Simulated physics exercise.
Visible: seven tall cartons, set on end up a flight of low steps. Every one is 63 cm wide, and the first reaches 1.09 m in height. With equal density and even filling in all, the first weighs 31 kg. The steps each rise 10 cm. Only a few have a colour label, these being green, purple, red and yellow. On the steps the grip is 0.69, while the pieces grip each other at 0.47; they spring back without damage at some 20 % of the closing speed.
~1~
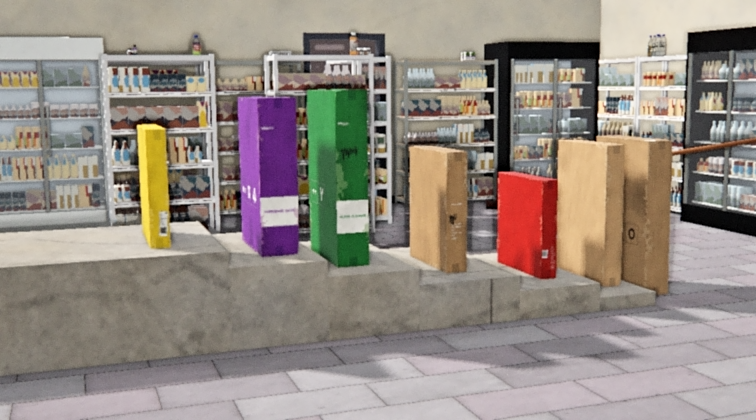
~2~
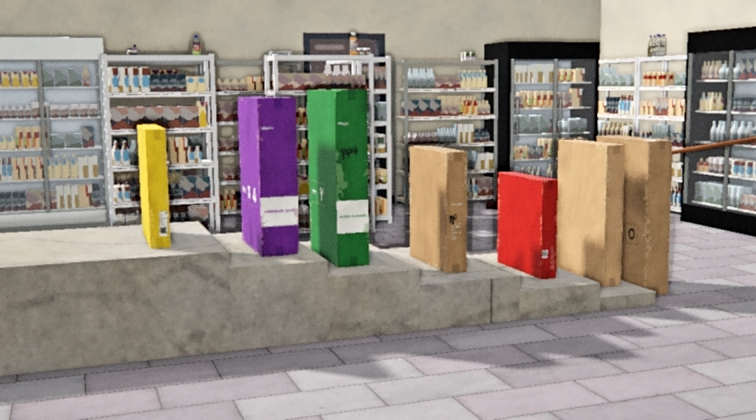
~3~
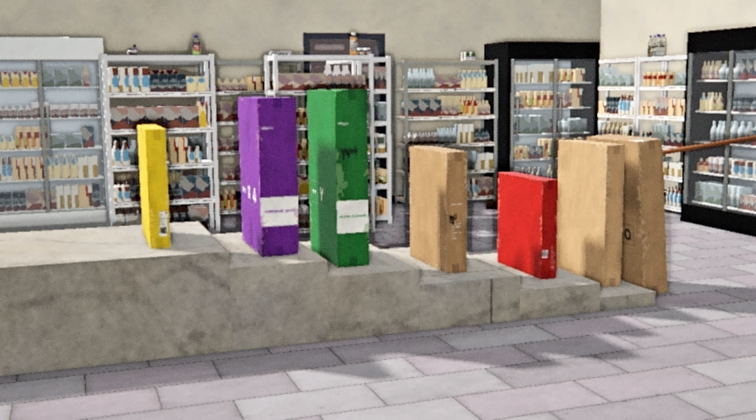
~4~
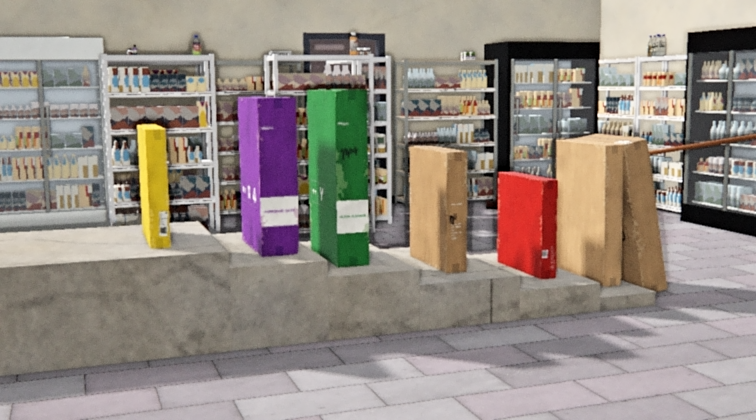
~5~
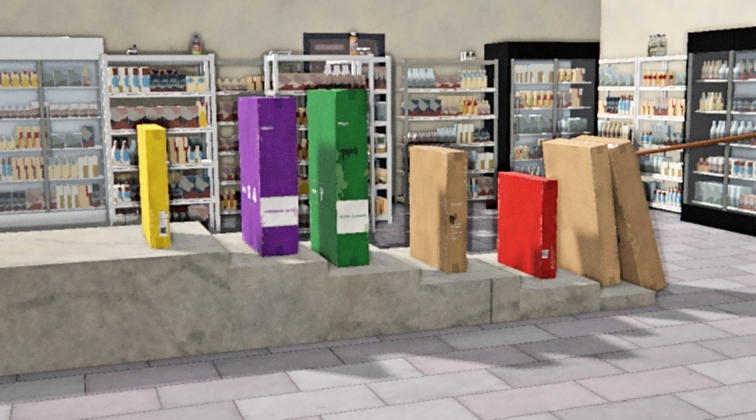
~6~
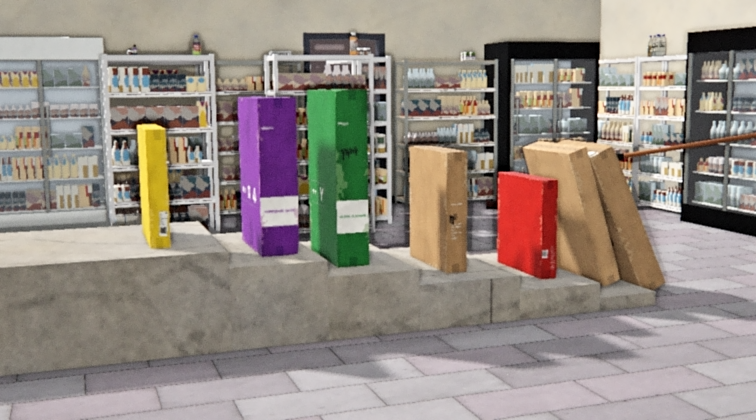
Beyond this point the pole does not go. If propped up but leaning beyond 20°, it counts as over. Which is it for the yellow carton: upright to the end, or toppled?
Upright to the end.
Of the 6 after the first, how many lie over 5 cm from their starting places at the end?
The shifted count is 4.
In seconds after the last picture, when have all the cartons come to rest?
At roughly 2.0 seconds.
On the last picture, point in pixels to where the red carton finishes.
Last frame, centre at roughly (483, 251).
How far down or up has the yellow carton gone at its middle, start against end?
Roughly 0 centimetres lower.
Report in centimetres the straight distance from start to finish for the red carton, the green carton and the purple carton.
Roughly red 40 cm, green 10 cm, purple 0 cm.
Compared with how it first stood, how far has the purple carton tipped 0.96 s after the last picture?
Angle from initial pose, roughly 0 deg - estimate.
Then, 0.14 s after the last picture, 1 of the 6 other cartons over; yellow carton unmoved; red carton leaning 3°.
Then, 0.32 s after the last picture, 2 of the 6 other cartons over; yellow carton unmoved; red carton leaning 32°.
Then, 0.48 s after the last picture, 2 of the 6 other cartons over; yellow carton unmoved; red carton leaning 65°.
Then, 0.96 s after the last picture, 3 of the 6 other cartons over; yellow carton unmoved; red carton leaning 73°.
At rest, 3 of the 6 other cartons over; yellow carton unmoved; red carton leaning 72°; green carton leaning 13°. Three left standing. As the last picture would show them, middles, yellow carton near (153, 184), red carton near (483, 251).
